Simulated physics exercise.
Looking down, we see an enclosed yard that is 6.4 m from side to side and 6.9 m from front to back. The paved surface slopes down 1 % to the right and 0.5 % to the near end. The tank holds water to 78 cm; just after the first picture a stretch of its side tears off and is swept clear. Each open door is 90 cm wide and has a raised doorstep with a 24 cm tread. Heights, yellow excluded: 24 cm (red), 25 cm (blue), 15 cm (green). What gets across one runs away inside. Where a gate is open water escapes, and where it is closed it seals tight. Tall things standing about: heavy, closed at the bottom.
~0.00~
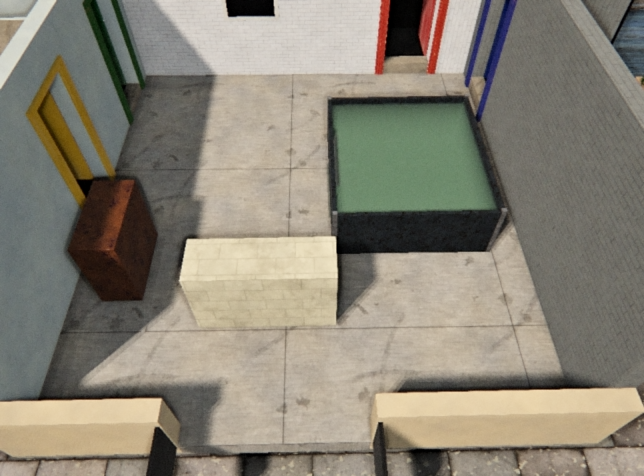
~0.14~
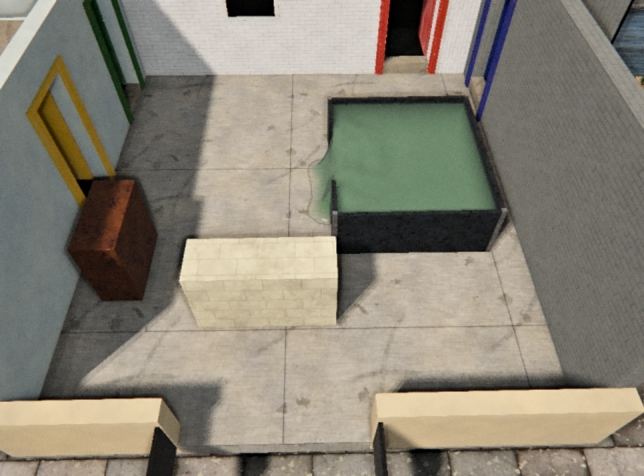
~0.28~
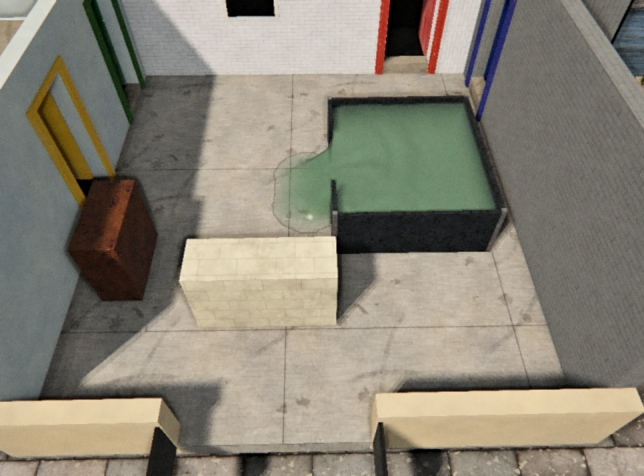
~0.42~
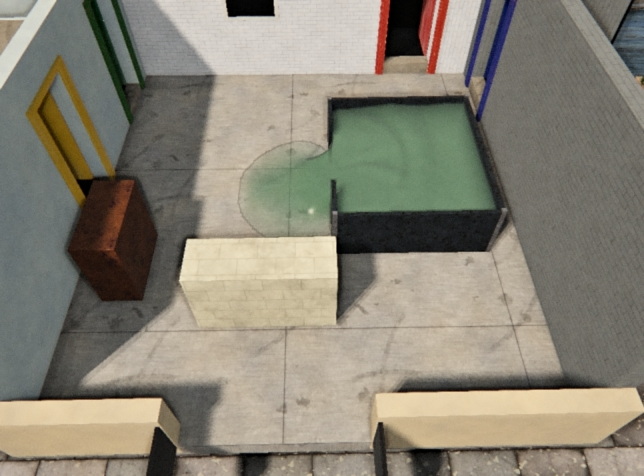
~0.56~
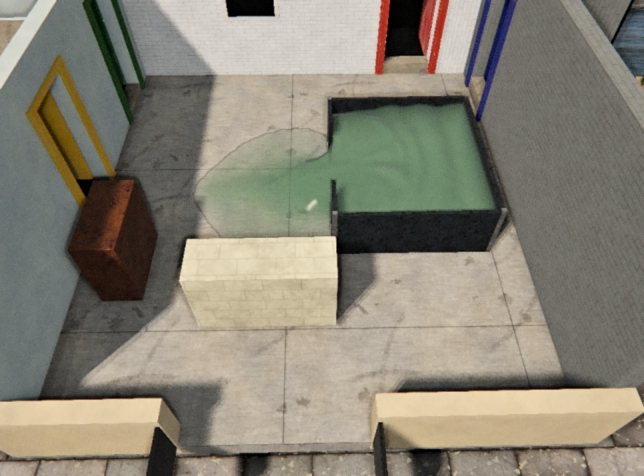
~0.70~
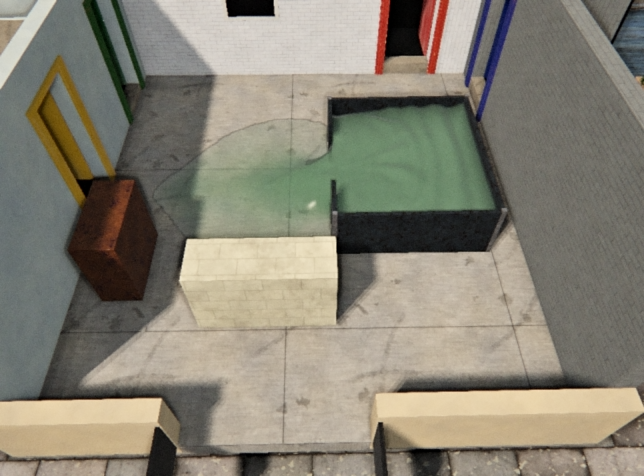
Green water poured through a gap in the left side of a dark square tank and spread across the paved yard, passing behind a pale block and thinning out toward the brown box.
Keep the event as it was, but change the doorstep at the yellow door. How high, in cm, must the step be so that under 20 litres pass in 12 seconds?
Roughly 28 cm.
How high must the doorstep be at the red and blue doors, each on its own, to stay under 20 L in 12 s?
Roughly 8.5 cm for the red door and roughly 12.0 cm for the blue door.
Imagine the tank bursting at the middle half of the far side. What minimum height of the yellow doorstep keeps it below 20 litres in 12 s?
A minimum of about 7.0 cm.
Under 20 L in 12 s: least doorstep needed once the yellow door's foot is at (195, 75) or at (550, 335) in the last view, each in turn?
First place around 18 cm, second around 10.0 cm.
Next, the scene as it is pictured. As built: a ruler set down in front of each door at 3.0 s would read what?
Door by door, in centimetres - red 0, yellow 27, blue 0, green 22.
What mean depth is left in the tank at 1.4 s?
On average, around 56 cm.
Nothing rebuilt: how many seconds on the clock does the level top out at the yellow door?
The depth peaks at about 2.2 seconds.
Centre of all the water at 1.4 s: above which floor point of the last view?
The centre of all the water is around (354, 189).
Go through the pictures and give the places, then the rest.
In the first picture, the tank at (407, 153) is whole and still, 78 cm deep; the yellow door at (80, 154) is dry.
In the second picture, water pours out at (334, 177) and has run 0.3 m, to (313, 214); about 12 cm deep outside, 78 cm at the back.
In the third picture, the gap is at (333, 180), the front 0.9 m out at (279, 211); the back of the tank holds 78 cm.
In the fourth picture, the front is at (245, 206), 1.4 m from the gap at (333, 180); 2.4 m2 of floor is wet, 78 cm left at the back.
In the fifth picture, the front is at (200, 201), 2.1 m from the gap at (334, 179); 4.5 m2 of floor is wet, 76 cm left at the back.
In the sixth picture, the front is at (160, 196), 2.8 m from the gap at (333, 180); 6.5 m2 of floor is wet, 69 cm left at the back; 0.9 m in a straight line remain to the yellow door at (80, 154).
After 1.4 s water covers 35 % of the floor, deepest (42 cm) near (320, 194); 18 cm at the yellow door, 39 litres in over its 10 cm doorstep.
After 3.0 s water covers 50 % of the floor, deepest (32 cm) near (143, 88); 27 cm at the yellow door, 252 litres in over its 10 cm doorstep.
After 12.0 s water covers 100 % of the floor, deepest (14 cm) near (460, 74); 7 cm at the yellow door, 402 litres in over its 10 cm doorstep.
At the yellow door as built, the water arrived by 0.9 s and peaked near 33 cm at 2.2 s.
With a doorstep of 23 cm, 63 litres would have come in within the 12 s; with 31 cm, 5 litres. So under 20 litres takes about 28 cm.
